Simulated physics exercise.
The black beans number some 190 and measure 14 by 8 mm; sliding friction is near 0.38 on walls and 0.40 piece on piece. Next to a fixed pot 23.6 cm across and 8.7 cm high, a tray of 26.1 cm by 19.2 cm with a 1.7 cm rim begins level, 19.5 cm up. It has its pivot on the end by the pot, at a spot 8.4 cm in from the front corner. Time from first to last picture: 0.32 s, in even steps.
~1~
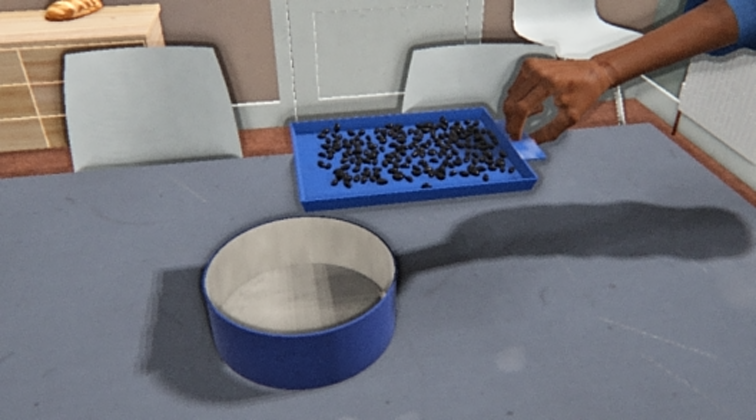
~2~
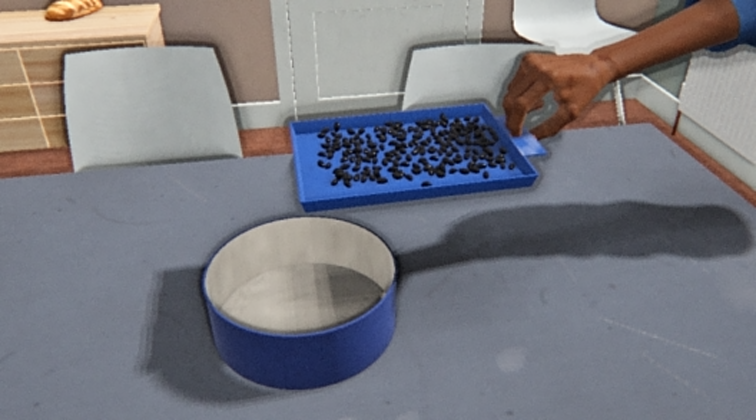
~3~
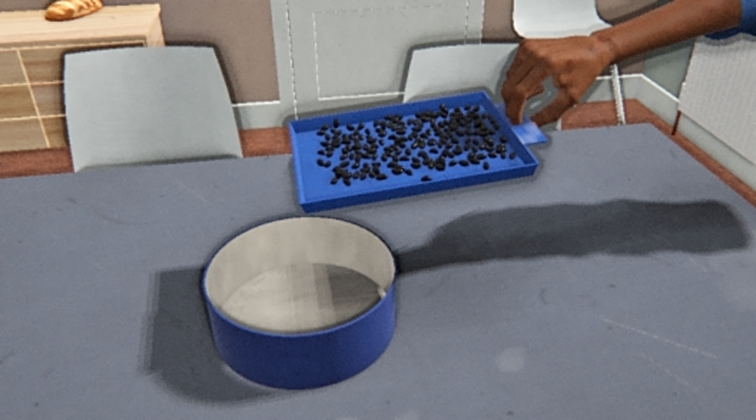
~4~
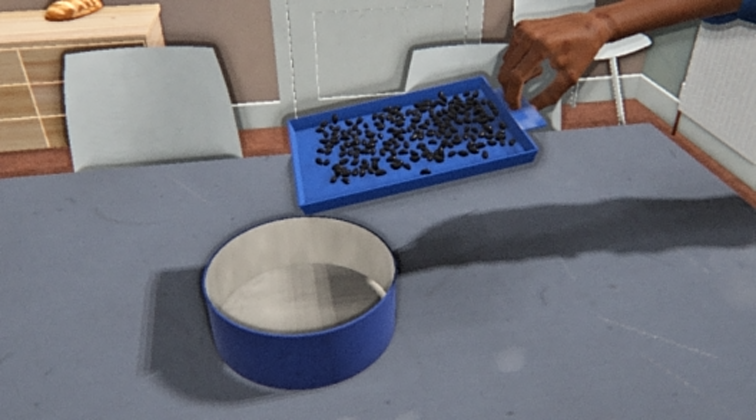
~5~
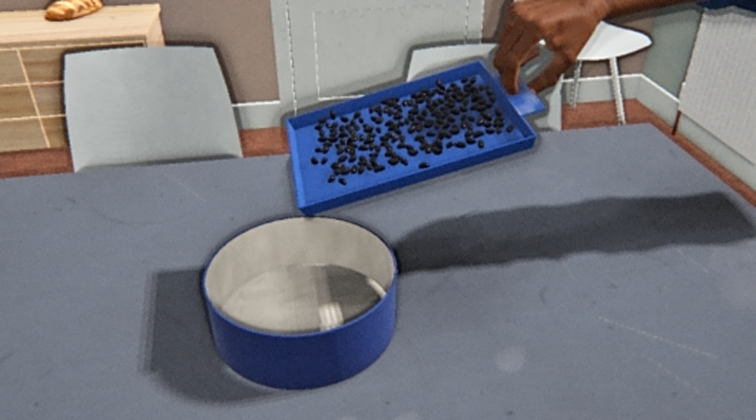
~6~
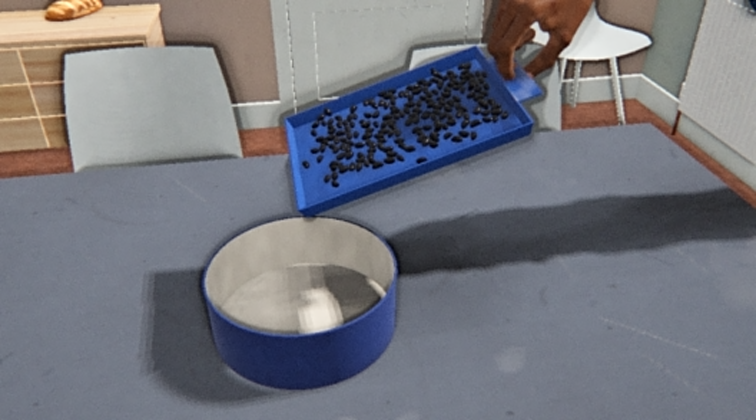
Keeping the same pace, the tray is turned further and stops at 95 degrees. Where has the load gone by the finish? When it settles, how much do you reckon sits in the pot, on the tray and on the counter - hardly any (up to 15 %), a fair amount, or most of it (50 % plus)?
I reckon pot: Most of it; tray: Hardly any; counter: Hardly any.
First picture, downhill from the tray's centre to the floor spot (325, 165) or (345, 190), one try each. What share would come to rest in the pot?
Near 60 and 100 percent, in that order.
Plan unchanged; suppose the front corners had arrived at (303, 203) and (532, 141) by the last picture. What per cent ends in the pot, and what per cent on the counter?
Pot 95 % / counter 5 %.
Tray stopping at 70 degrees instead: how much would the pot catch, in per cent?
Then about 60 per cent.
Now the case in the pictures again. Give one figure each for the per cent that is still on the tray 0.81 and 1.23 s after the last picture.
In order, near 55 and near 0.
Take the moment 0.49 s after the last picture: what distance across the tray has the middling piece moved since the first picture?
It has moved some 14 cm from its start.
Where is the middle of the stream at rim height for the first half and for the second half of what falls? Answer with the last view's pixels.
Around (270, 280), then (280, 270).
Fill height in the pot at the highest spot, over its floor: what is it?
I'd say near 1.5 centimetres.
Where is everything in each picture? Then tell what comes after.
The first frame shows tray tilt 0 degrees, front corners at (305, 199) and (533, 177); middle of the pieces at (420, 150); pot at (301, 268).
The second frame shows tray tilt 1 degrees, front corners at (305, 199) and (533, 173); middle of the pieces at (420, 148).
The third frame shows tray tilt 5 degrees, front corners at (304, 200) and (533, 162), lowest corner left front; middle of the pieces at (419, 141).
The fourth frame shows tray tilt 10 degrees, front corners at (303, 202) and (532, 148), lowest corner left front; middle of the pieces at (418, 133).
The fifth frame shows tray tilt 14 degrees, front corners at (302, 204) and (530, 135), lowest corner left front; middle of the pieces at (416, 124).
The sixth frame shows tray tilt 19 degrees, front corners at (302, 206) and (527, 121), lowest corner left front; middle of the pieces at (414, 116); pot at (301, 268).
Then, 0.49 s after the last picture, tilt 56 degrees; the tray holds 95 %, the pot 0 %.
Then, 0.81 s after the last picture, tilt 79 degrees; the tray holds 55 %, the pot 40 %.
Then, 1.23 s after the last picture, tilt 95 degrees; the tray holds 0 %, the pot 95 %.
In the end, pot 100 %, tray 0 %, counter 0 %.
